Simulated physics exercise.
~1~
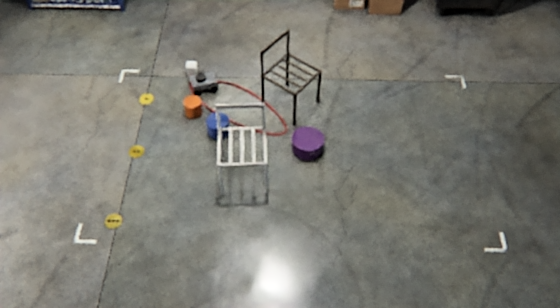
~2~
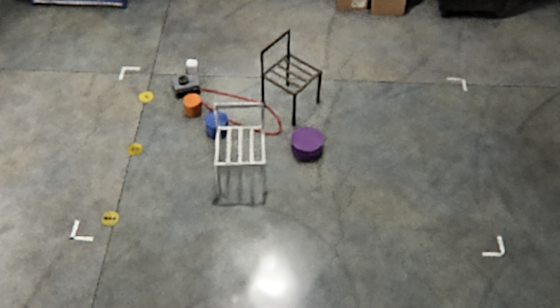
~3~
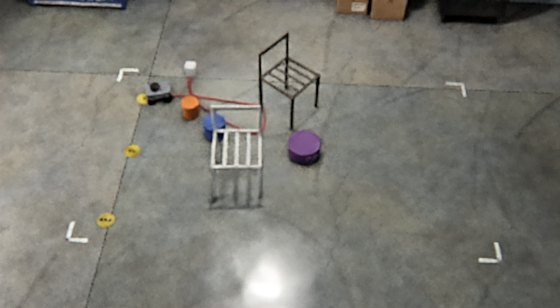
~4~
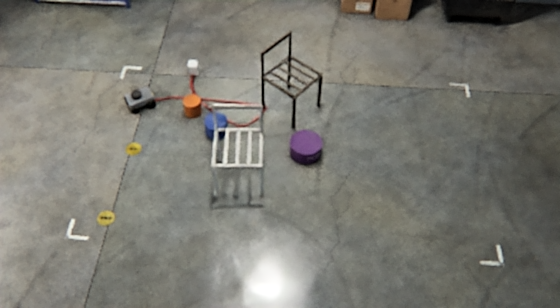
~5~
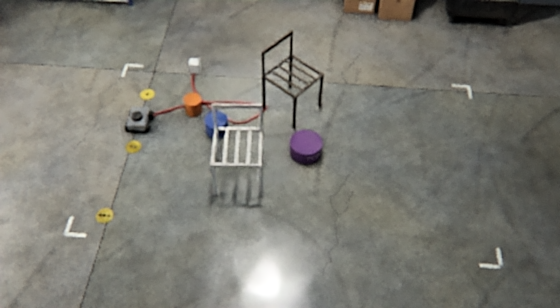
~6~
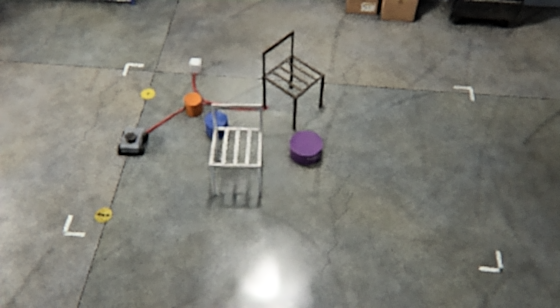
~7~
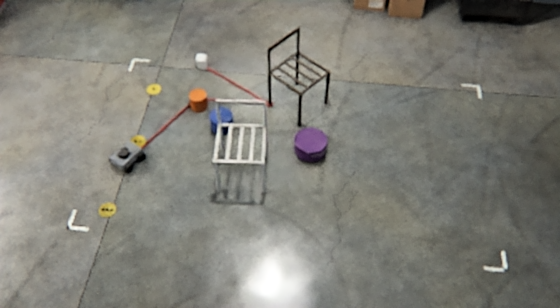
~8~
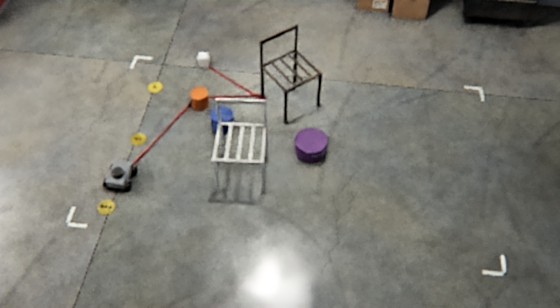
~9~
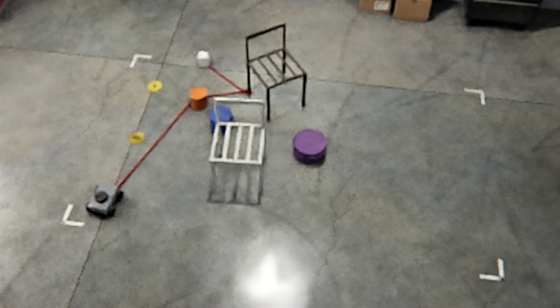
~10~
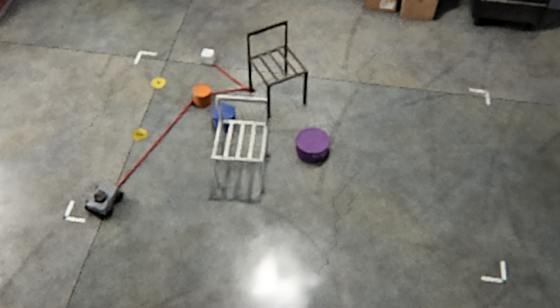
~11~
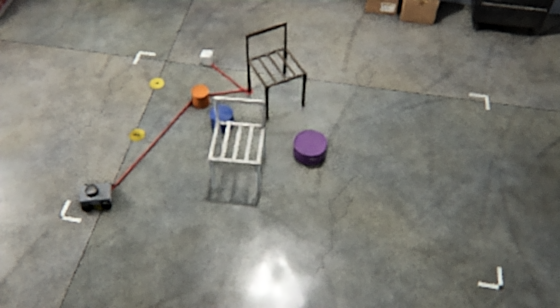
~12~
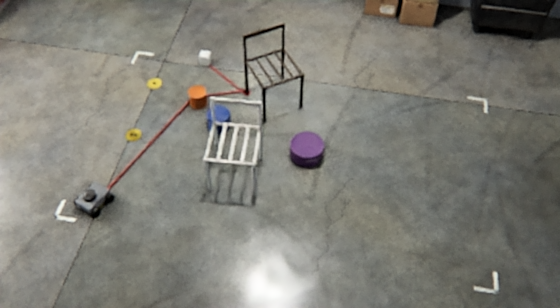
We see a small wheeled cart trailing a red lead across a workshop floor, moving left and then down past yellow marks; the lead pulls tight round an orange bucket, the black chair shifts slightly left, and the cart stops near the lower-left corner mark.
